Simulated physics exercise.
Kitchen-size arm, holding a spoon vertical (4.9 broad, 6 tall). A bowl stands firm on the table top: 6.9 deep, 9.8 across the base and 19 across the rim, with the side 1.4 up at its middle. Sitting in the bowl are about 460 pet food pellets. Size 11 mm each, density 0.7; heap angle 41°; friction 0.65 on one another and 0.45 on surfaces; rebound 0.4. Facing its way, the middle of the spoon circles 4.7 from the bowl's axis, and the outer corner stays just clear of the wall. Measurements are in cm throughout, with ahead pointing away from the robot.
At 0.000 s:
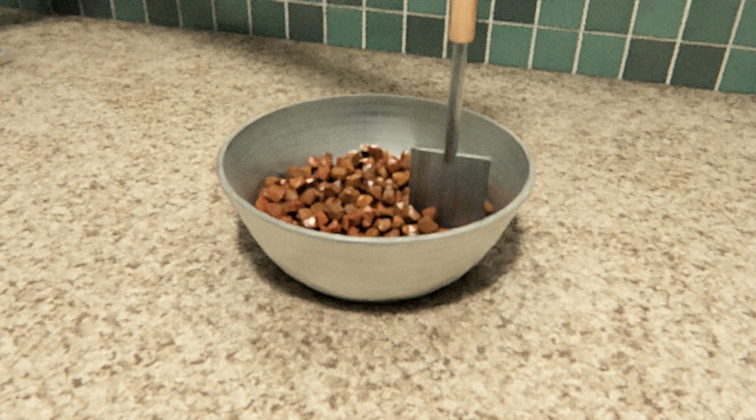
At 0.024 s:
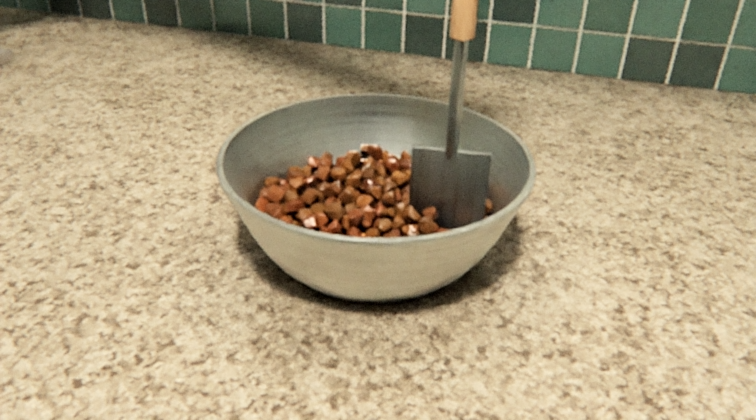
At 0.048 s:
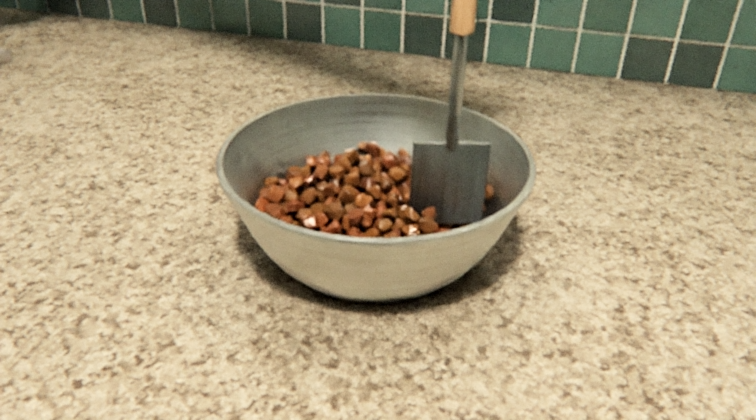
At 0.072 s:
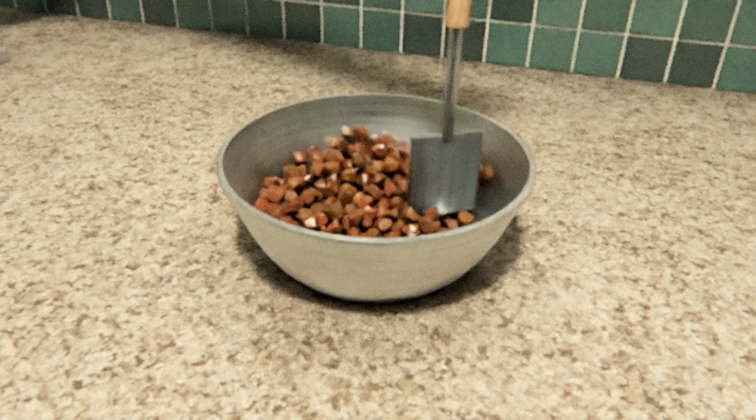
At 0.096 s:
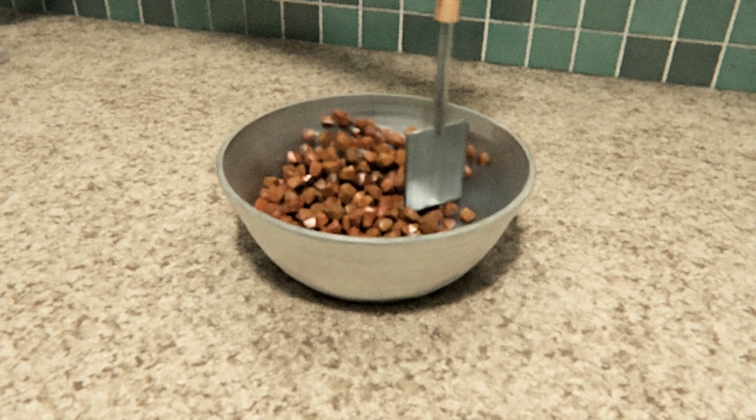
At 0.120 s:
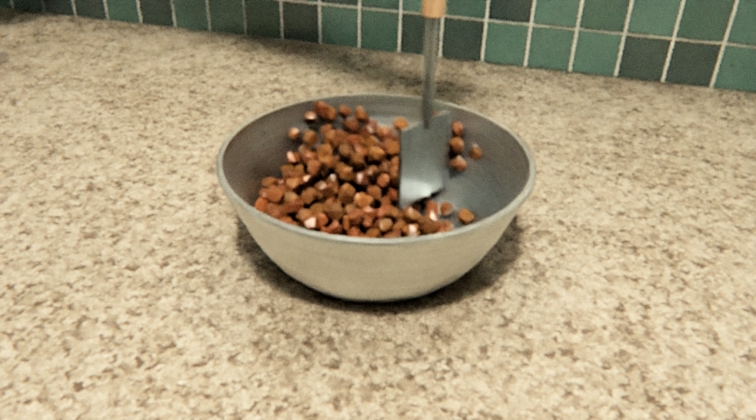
A spatula with a wooden handle pushes brown pellets toward the back of a gray bowl.
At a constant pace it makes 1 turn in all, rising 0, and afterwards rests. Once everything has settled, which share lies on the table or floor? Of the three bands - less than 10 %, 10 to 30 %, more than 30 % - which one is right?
The right band is 10 to 30 %.
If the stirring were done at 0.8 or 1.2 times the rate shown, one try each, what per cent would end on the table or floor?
It would be about 15 and 20 percent respectively.
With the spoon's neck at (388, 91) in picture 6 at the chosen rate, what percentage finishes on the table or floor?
Some 35 %.
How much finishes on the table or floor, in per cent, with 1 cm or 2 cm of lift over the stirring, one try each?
Estimates: 15 % and 10 %.
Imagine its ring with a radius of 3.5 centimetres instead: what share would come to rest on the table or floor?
In that case some 5 per cent.
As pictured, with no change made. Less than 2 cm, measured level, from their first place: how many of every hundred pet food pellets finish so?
Result: Close to 5 per cent of the load.
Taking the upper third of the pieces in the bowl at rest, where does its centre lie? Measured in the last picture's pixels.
The centre sits around (447, 163) in the last picture.
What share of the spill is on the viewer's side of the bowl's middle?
Result: Roughly 60 %.
After 0.31 s, 176° round, highest piece 10 above the table; 445 in the bowl, 1 on the table or floor, 13 in flight or on the tool.
After 0.49 s, 290° round, highest piece 9 above the table; 410 in the bowl, 39 on the table or floor, 10 in flight or on the tool.
After 0.79 s, 0° round, highest piece 8 above the table; 374 in the bowl, 84 on the table or floor, 1 in flight or on the tool.
After 1.49 s, 0° round, highest piece 8 above the table; 374 in the bowl, 85 on the table or floor.
In the end, 374 in the bowl, 85 on the table or floor. That is 19 % on the table or floor.
